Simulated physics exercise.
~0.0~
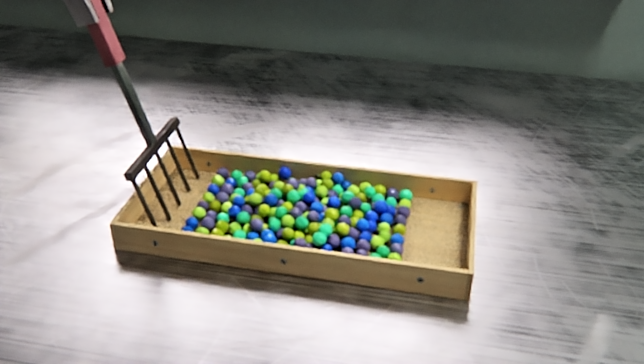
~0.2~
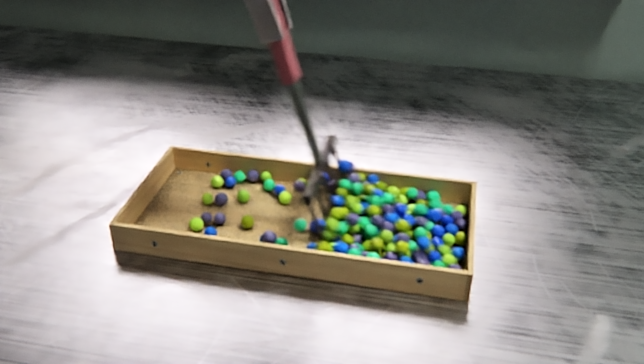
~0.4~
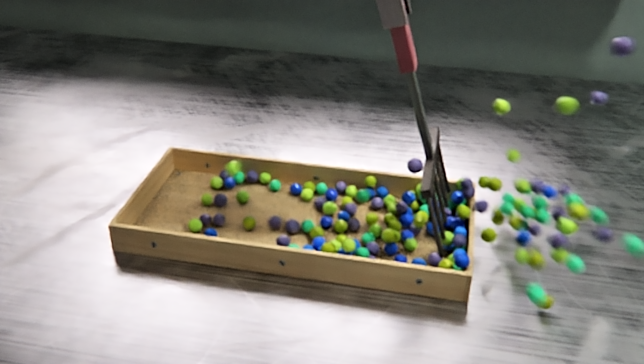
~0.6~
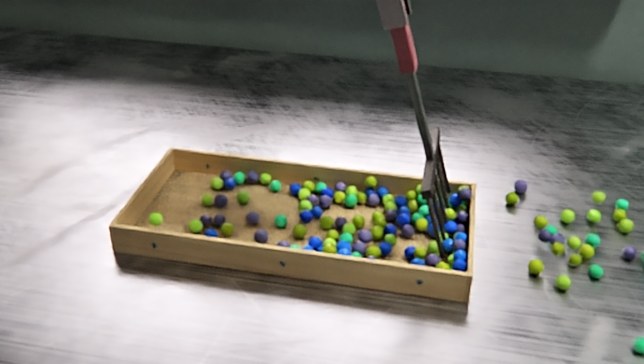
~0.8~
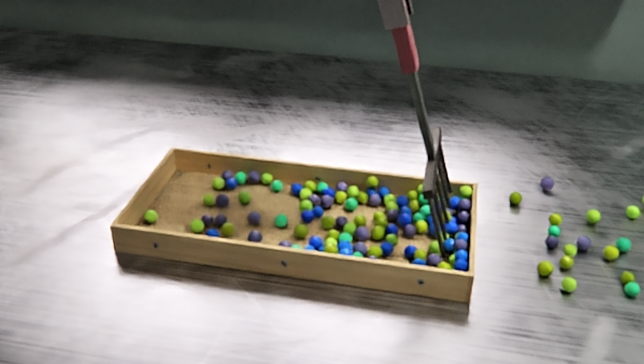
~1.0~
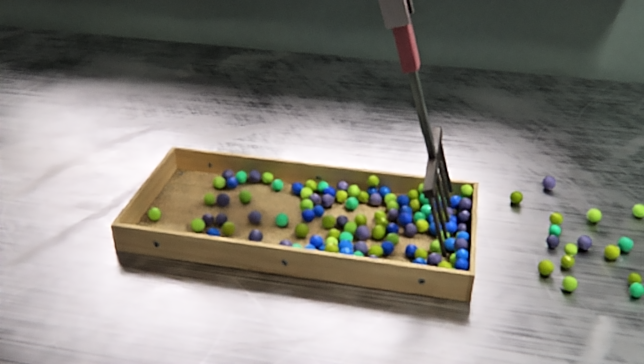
At the start, a machine holds a dark, five-toothed comb at the left end of a shallow wooden tray filled with small blue, green, yellow-green and purple balls. The comb sweeps right through the tray, pushing most of the balls into a heap and leaving a few scattered behind it. It stops close to the right wall, and a burst of balls flies over that side. Those balls land and spread across the table to the right. By the end, the comb stands still, with most balls still in the unmoved tray.
